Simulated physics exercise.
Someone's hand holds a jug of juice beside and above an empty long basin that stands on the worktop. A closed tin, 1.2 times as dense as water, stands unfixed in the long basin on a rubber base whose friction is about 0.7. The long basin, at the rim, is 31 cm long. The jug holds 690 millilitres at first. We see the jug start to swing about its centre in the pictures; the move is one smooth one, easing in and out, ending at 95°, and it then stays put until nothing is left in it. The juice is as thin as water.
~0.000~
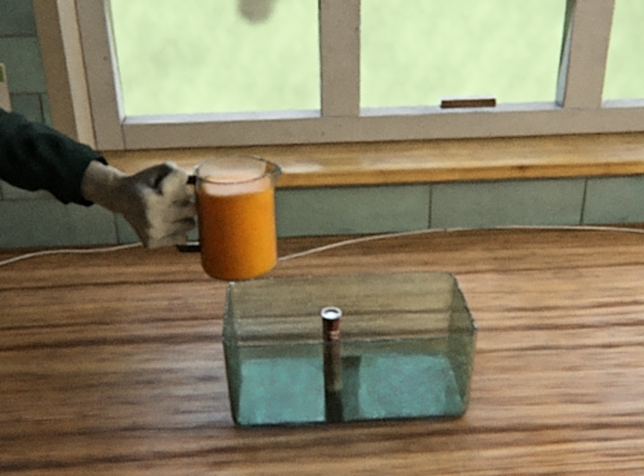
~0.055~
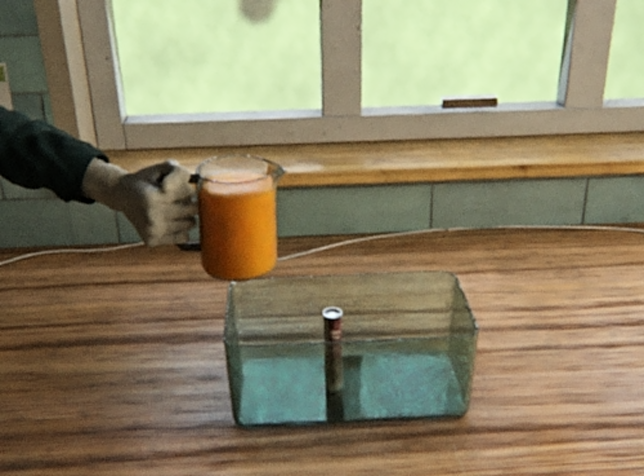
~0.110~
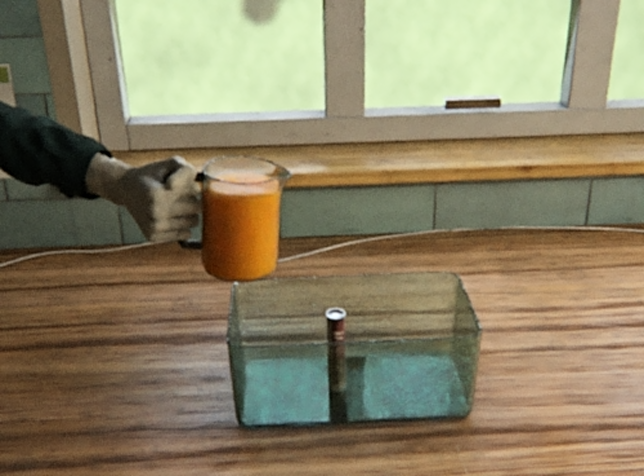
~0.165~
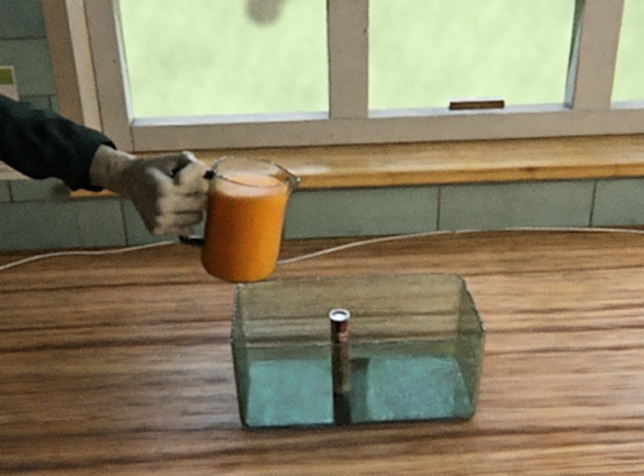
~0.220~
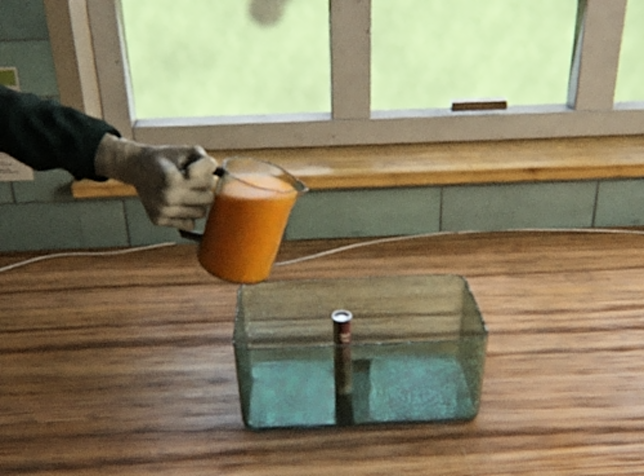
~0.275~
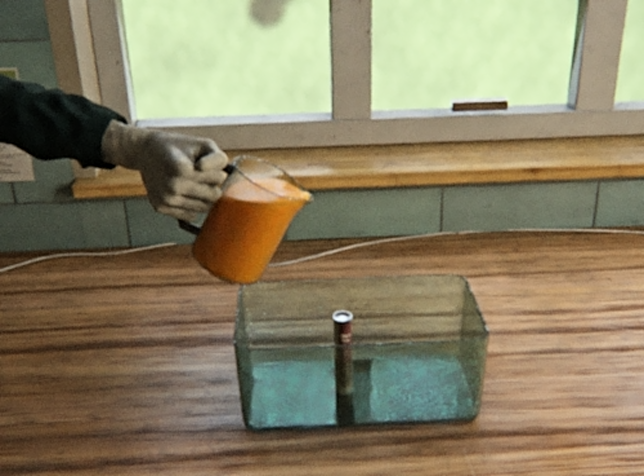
A hand holding a jug of orange juice above a long glass basin on a wooden worktop, smoothly tilting it rightward.
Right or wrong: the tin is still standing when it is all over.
Right, it is still standing.
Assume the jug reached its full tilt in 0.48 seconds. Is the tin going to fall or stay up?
The tin would stay balanced.
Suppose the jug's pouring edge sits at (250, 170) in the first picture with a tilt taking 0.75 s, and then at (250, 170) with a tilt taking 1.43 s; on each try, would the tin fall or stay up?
In the first try it comes down; in the second it comes down.
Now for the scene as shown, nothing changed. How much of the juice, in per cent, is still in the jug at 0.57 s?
76 %.
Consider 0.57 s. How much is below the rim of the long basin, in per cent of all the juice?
Some 7 per cent.
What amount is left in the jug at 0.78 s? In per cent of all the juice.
36 %.
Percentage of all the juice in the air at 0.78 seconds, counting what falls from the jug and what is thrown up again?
Near 20 percent.
After 0.57 s the tilt is 82° and 75 per cent is still to pour; the tin stands where it began.
After 0.78 s the tilt is 95° and 36 per cent is still to pour; the tin stands where it began.
After 1.01 s the tilt is 95° and 14 per cent is still to pour; the tin stands where it began.
After 1.25 s the tilt is 95° and 5 per cent is still to pour; the tin stands where it began.
In the end the tin stands where it began.
